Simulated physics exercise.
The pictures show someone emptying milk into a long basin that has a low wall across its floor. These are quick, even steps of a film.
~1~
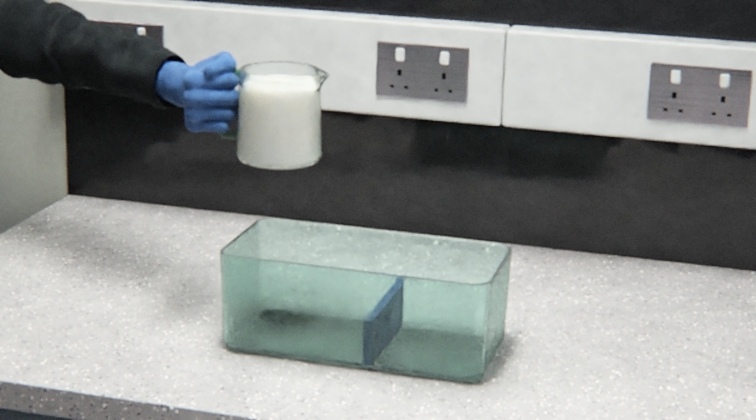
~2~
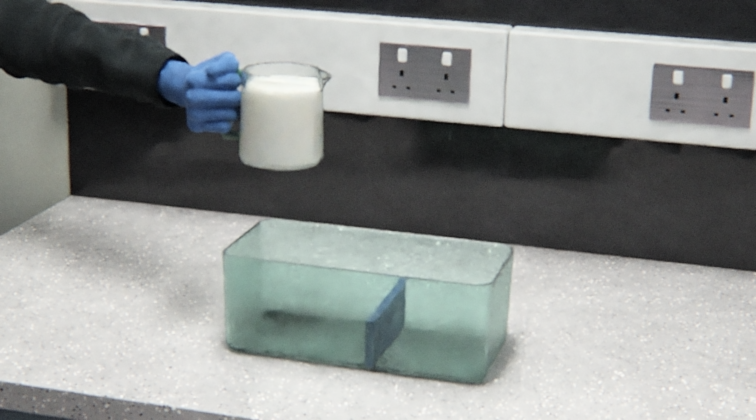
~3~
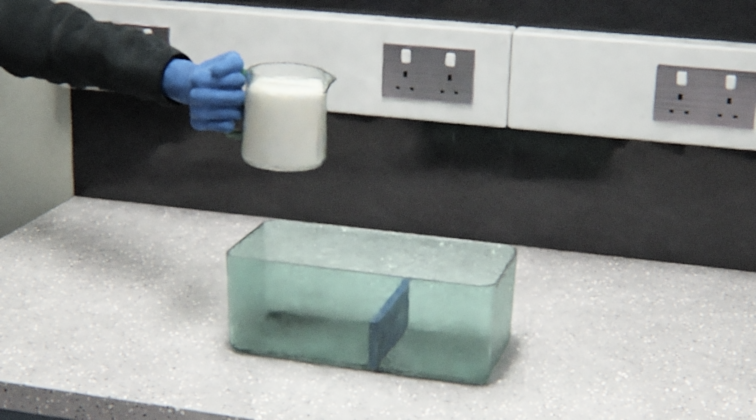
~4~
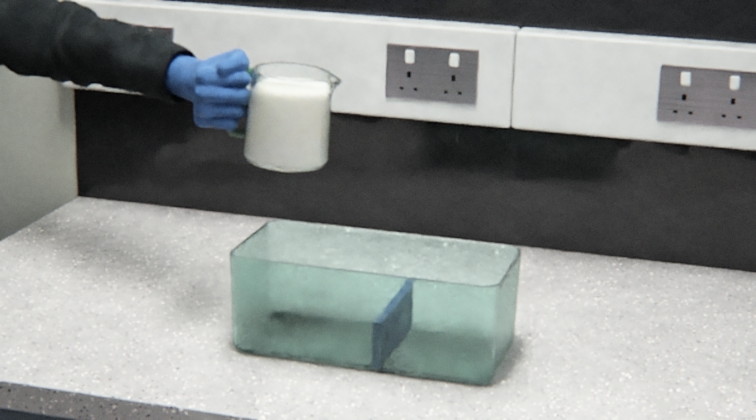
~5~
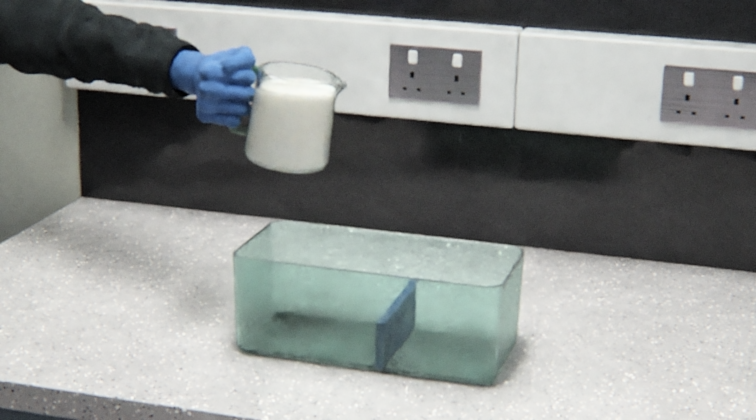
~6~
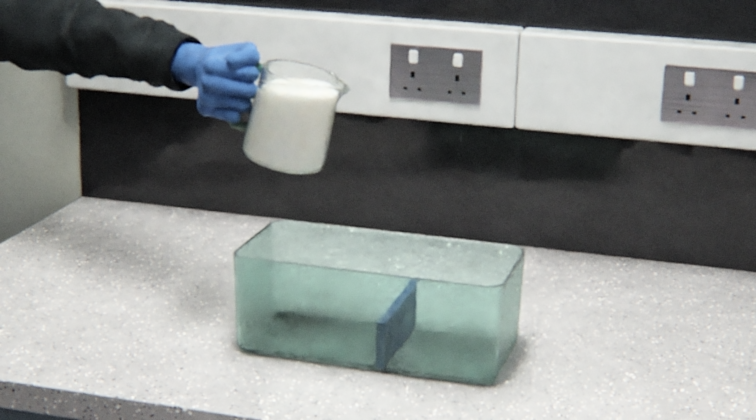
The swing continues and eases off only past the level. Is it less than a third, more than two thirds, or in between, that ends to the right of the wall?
The share right of the wall is between a third and two thirds.
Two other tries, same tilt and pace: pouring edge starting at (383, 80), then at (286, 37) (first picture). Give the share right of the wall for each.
The first gives 95 %, the second 5 %.
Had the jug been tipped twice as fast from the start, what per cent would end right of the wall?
About 20 per cent.
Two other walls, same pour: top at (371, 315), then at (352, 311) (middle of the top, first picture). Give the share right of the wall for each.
Near 70 % and 90 %.
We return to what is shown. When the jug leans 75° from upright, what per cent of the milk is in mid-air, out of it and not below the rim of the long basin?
Close to 20 per cent.
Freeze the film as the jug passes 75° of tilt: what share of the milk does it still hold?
Roughly 75 in a hundred.
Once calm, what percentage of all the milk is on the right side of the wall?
Some 45 per cent.
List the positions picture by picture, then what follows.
In the first picture, it leans 0°; its right rim is at (328, 75); the milk meets the walls at (246, 79) and (319, 86); the long basin's rim runs from (240, 236) to (501, 267); the wall's top is at (385, 301).
In the second picture, it leans 1°; its right rim is at (331, 76); the milk meets the walls at (248, 80) and (321, 87).
In the third picture, it leans 2°; its right rim is at (336, 79); the milk meets the walls at (253, 80) and (326, 88).
In the fourth picture, it leans 5°; its right rim is at (341, 81); the milk meets the walls at (258, 82) and (331, 89).
In the fifth picture, it leans 8°; its right rim is at (346, 85); the milk meets the walls at (262, 83) and (336, 90).
In the sixth picture, it leans 12°; its right rim is at (349, 90); the milk meets the walls at (263, 84) and (340, 90).
A moment on, the jug is tipped on its side and 77 per cent is still to pour, 1 is left of the wall and 3 right of it.
Next, the jug is tipped right over and 18 per cent is still to pour, 20 is left of the wall and 41 right of it.
Then the jug is tipped right over and 0 per cent is still to pour, 51 is left of the wall and 46 right of it.
Later the jug is tipped right over and 0 per cent is still to pour, 52 is left of the wall and 47 right of it.
In the end 52 per cent lies left of the wall, 47 right of it and 1 outside.
